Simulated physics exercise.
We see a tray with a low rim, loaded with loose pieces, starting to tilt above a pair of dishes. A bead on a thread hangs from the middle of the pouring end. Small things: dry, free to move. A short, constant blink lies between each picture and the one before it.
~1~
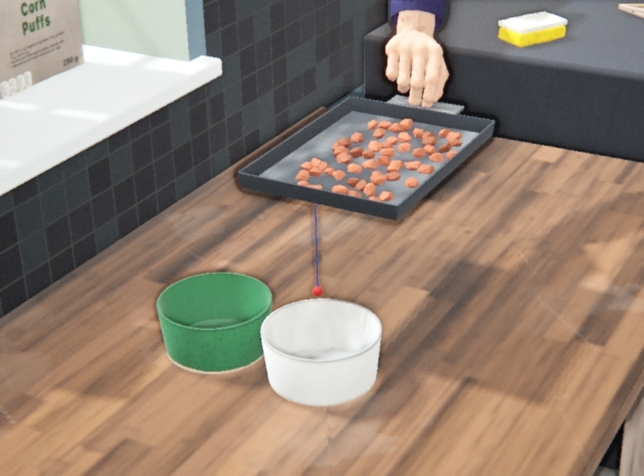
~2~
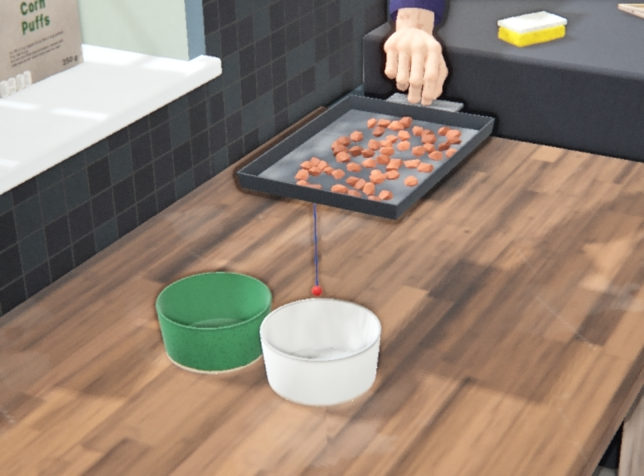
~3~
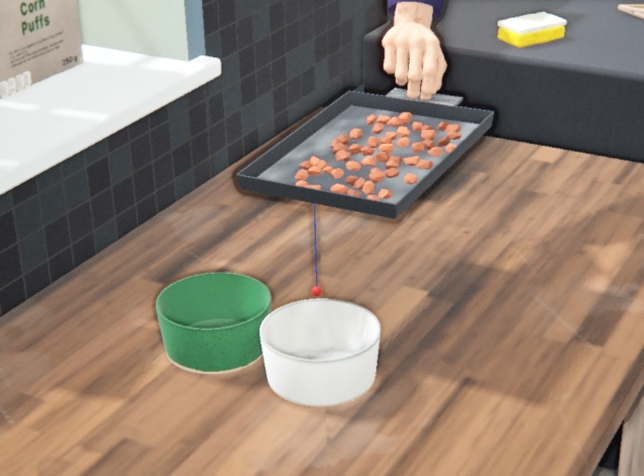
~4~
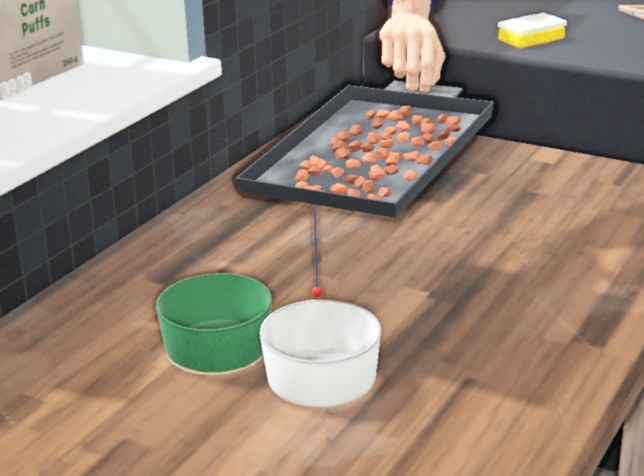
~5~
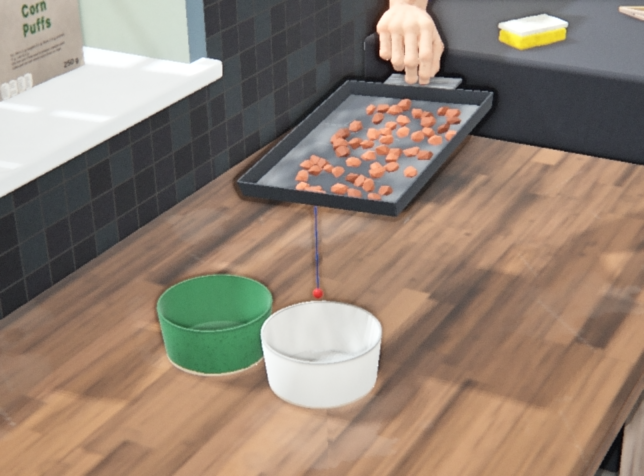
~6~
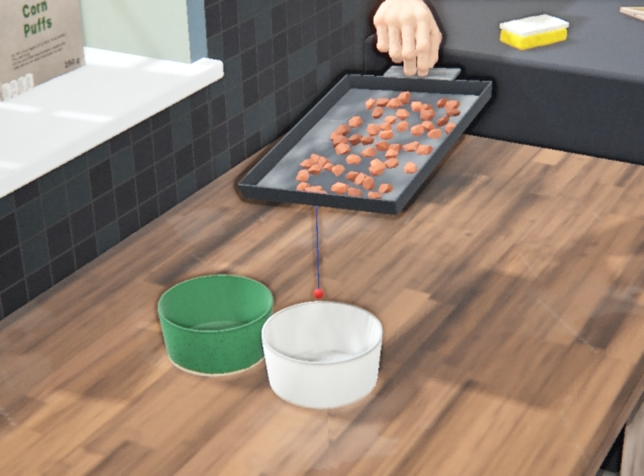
At the start, a hand grips the far end of a dark tray of reddish-brown pieces above a wooden counter, behind a green dish and a white dish. The hand then gradually raises that end, slanting the tray slightly toward its near left corner, while the dishes and hanging red bead stay nearly still.
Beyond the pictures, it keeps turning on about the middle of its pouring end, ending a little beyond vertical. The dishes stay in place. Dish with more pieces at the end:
Left.
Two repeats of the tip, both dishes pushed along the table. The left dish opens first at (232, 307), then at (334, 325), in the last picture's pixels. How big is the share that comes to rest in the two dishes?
Roughly 90 % and then 0 %.
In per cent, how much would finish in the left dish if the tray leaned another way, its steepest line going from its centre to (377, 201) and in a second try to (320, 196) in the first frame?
0 % and 20 %.
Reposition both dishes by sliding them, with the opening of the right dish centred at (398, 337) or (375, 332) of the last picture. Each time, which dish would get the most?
At the first place left, at the second the left dish.
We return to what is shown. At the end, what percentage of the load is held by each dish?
I'd say the left dish holds some 80 % and the right dish some 10 %.
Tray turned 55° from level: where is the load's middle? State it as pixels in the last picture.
I'd put the middle of the pieces at roughly (282, 178).
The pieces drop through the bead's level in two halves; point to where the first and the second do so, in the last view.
For the early half I get (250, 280), and for the late half (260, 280).
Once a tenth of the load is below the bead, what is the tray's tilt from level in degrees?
It sits at roughly 65°.
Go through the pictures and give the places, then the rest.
Corners of the pouring end near (242, 172) and (396, 204), level; middle of the load near (384, 161), bits of crushed brick; left dish near (184, 346); right dish near (292, 378); bead on its thread near (318, 291), in the first picture.
Corners of the pouring end near (241, 172) and (396, 203), level; middle of the load near (383, 160), in the second picture.
Corners of the pouring end near (240, 174) and (395, 203), tipped barely, lowest at the left corner; middle of the load near (383, 157), in the third picture.
Corners of the pouring end near (240, 177) and (394, 202), tipped a little, lowest at the left corner; middle of the load near (382, 153), in the fourth picture.
Corners of the pouring end near (241, 181) and (394, 201), tipped a little, lowest at the left corner; middle of the load near (382, 150), in the fifth picture.
Corners of the pouring end near (241, 183) and (394, 199), tipped a little, lowest at the left corner; middle of the load near (382, 146); left dish near (185, 348); right dish near (293, 380), in the sixth picture.
Shortly afterwards, tray tipped steeply; all but a few on the tray; only a few in the left dish; only a few in the air.
Next, tray tipped right over; near two thirds on the tray; near a quarter in the left dish; a little in the air.
Some moments later, tray tipped past a quarter turn; a little in the right dish; the bulk in the left dish; a little outside both.
In the end, tray tipped past a quarter turn; a little in the right dish; the bulk in the left dish; a little outside both.
